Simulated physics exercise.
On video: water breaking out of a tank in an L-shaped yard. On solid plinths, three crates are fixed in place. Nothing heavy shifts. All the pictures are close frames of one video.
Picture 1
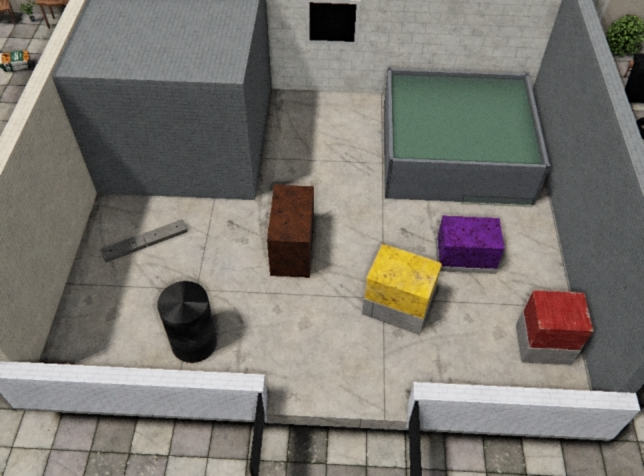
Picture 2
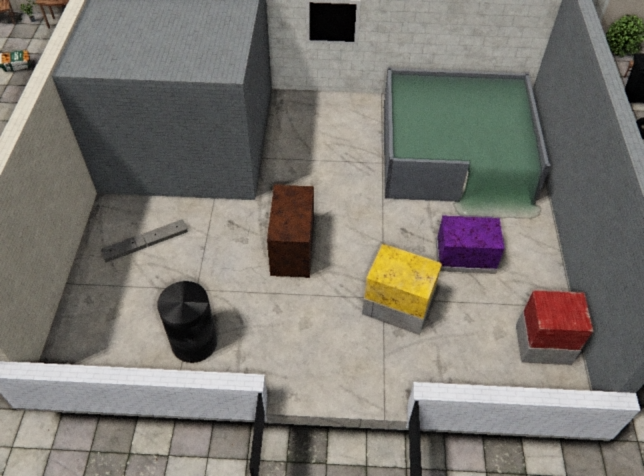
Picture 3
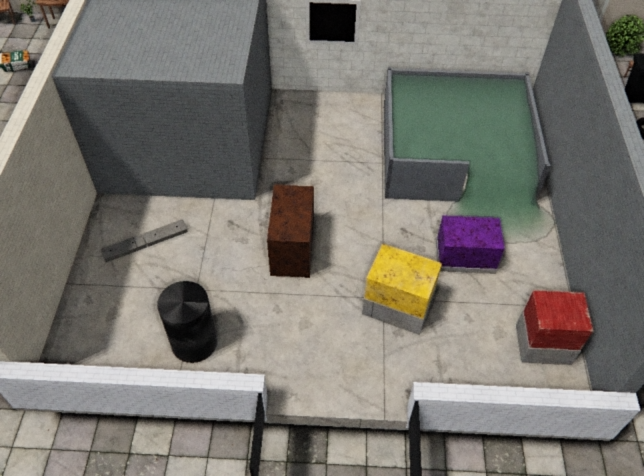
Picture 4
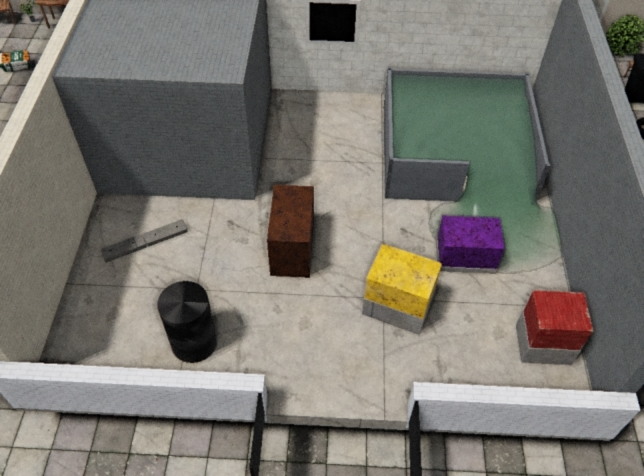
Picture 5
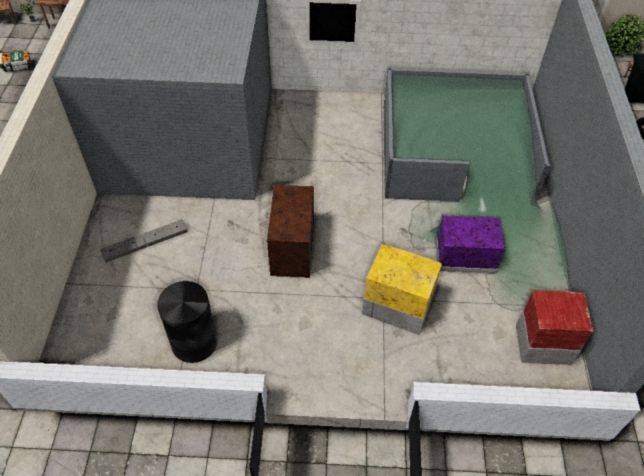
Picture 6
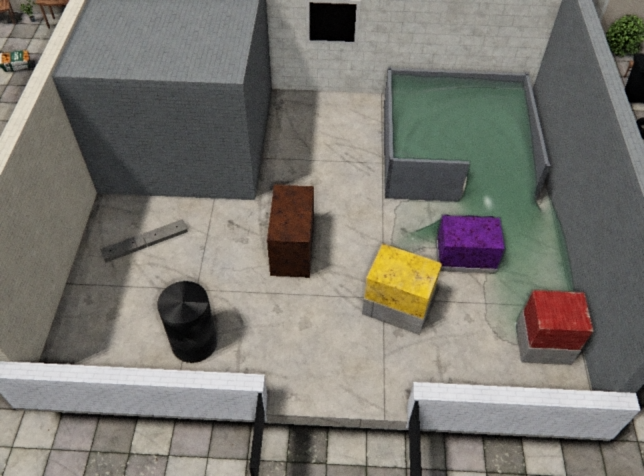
In a walled yard with a tiled floor, an open tank of green water stands whole and still among colored blocks and a black cylinder. Its front wall opens at the right, and water pours out, spreading around the purple block and then down the right side to the red block, while the blocks stay put.
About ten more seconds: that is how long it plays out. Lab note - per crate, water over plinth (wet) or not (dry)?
Result: The purple crate is not protected by its plinth. The yellow crate is protected by its plinth. The red crate is not protected by its plinth.
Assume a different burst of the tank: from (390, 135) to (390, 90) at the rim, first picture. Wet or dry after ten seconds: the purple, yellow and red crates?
Purple crate is reached; yellow crate is not reached; red crate is not reached.
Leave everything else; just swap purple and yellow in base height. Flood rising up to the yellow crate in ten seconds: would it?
Yellow crate: Flooded.
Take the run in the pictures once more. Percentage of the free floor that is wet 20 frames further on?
I make it 65 per cent.
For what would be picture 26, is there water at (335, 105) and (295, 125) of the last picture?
Result, in sequence: Unwetted; waterlogged.
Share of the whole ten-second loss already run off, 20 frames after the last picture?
I get 20 percent.
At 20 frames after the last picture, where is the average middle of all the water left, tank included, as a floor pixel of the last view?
About (446, 219).
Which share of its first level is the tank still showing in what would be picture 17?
58 percent or thereabouts.
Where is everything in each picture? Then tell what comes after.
The first picture shows the open tank at (463, 118) is whole and still.
In the second picture, water pours out at (499, 187) and has run to (537, 208).
In the third picture, the front is at a hidden place, out from the gap at (499, 190).
In the fourth picture, water pours out at (498, 191) and has run to (510, 270).
In the fifth picture, water pours out at (498, 191) and has run to a hidden place.
In the sixth picture, water pours out at (498, 191) and has run to (517, 340).
A moment on, water covers 30 % of the floor; the purple crate water round its plinth, the yellow crate water round its plinth, the red crate water round its plinth.
Next, water covers 40 % of the floor; the purple crate water round its plinth, the yellow crate water round its plinth, the red crate water round its plinth.
Then, water covers 65 % of the floor; the purple crate water round its plinth, the yellow crate water round its plinth, the red crate water round its plinth.
Later, water covers 95 % of the floor; the purple crate water round its plinth, the yellow crate water round its plinth, the red crate water round its plinth.
In the end, water covers 100 % of the floor; the purple crate was topped, the yellow crate stayed above the water, the red crate was topped.
